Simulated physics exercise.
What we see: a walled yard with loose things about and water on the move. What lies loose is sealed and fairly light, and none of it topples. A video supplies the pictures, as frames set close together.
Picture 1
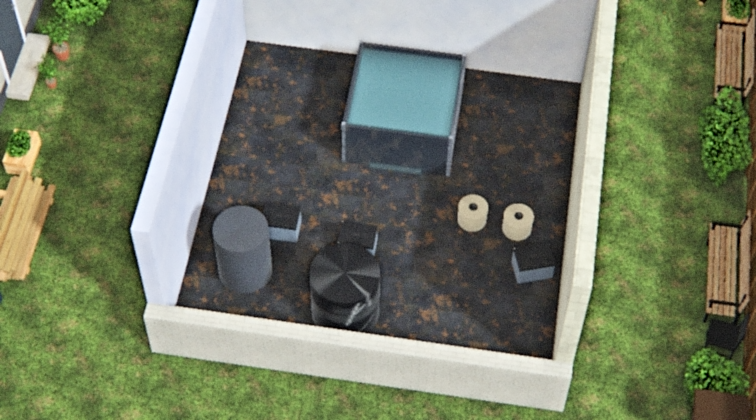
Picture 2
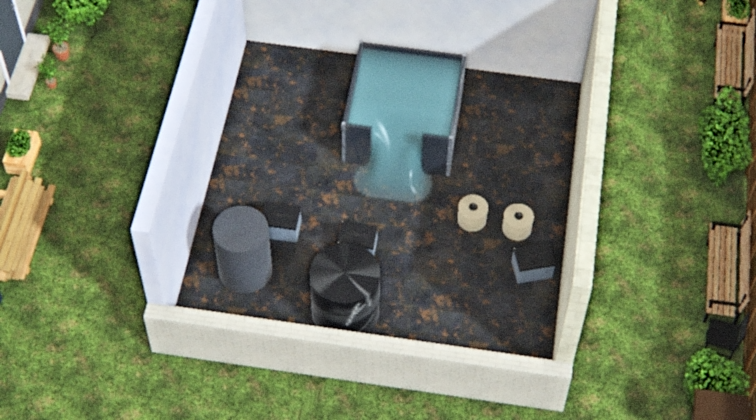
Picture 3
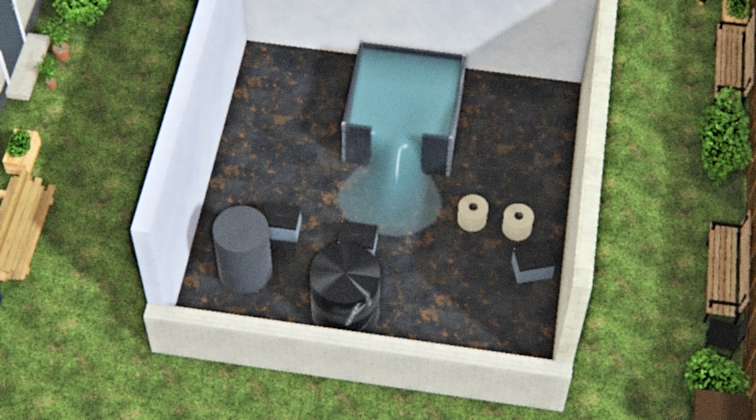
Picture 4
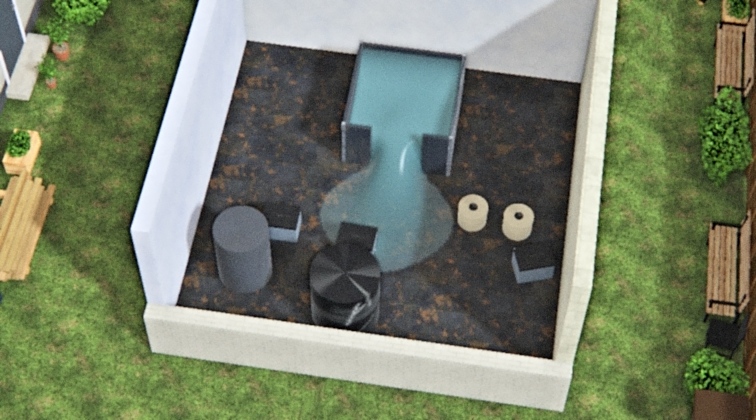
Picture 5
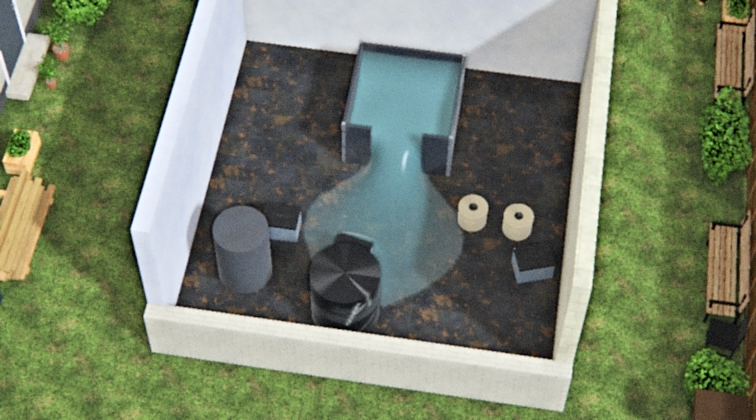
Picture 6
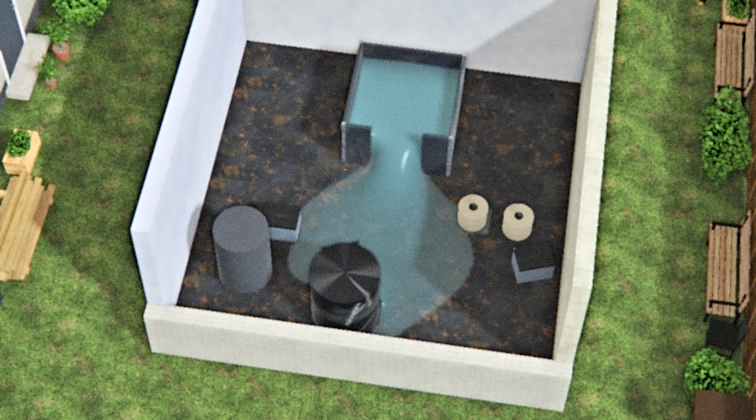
Water pouring through a gap in a raised tank and spreading across the dark floor of a walled yard, around scattered objects.
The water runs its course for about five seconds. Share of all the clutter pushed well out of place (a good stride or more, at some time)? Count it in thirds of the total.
The part that gets shoved well aside reaches two thirds.
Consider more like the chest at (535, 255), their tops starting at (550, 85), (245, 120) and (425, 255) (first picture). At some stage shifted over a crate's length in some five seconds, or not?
Result by item: Stays where it is / gets dislodged / gets dislodged.
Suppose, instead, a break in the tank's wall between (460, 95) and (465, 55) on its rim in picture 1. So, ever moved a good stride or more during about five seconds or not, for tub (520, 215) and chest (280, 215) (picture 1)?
Taking them in order, covered the distance and short of it.
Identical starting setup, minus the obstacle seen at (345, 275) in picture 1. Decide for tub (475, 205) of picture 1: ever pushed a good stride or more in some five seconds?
Within that distance.
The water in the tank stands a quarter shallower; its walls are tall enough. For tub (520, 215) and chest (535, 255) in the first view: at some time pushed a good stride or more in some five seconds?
Over that mark, over that mark.
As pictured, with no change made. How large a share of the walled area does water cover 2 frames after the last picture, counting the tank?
Something like 35 in a hundred.
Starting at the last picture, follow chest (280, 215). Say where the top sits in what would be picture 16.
It should be around (220, 212).
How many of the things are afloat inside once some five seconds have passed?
It adds up to 1.
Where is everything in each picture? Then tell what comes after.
A chest at (358, 234) rests on the ground; a tub at (519, 216), on the bottom; 0 of 5 have shifted, in the first frame.
A chest at (358, 234), on the bottom; a tub at (519, 216) rests on the ground; 0 of 5 have shifted, in the second frame.
A chest at (358, 234) rests on the ground; a tub at (519, 216) rests on the ground; 0 of 5 have shifted, in the third frame.
A chest at (357, 236), on the bottom; a tub at (519, 216) rests on the ground; 0 of 5 have shifted, in the fourth frame.
A chest at (351, 248), on the bottom, close to its start; a tub at (519, 216), on the bottom; 1 of 5 have shifted, in the fifth frame.
A chest is out of sight; a tub at (519, 216) rests on the ground; 1 of 5 have shifted, in the sixth frame.
A moment on, 1 of 5 are well off their spots; 1 afloat.
Next, 2 of 5 are well off their spots; 1 afloat.
Later, 4 of 5 are well off their spots; 2 afloat.
In the end, 5 of 5 are well off their spots, and 5 have been at some point; 1 afloat.
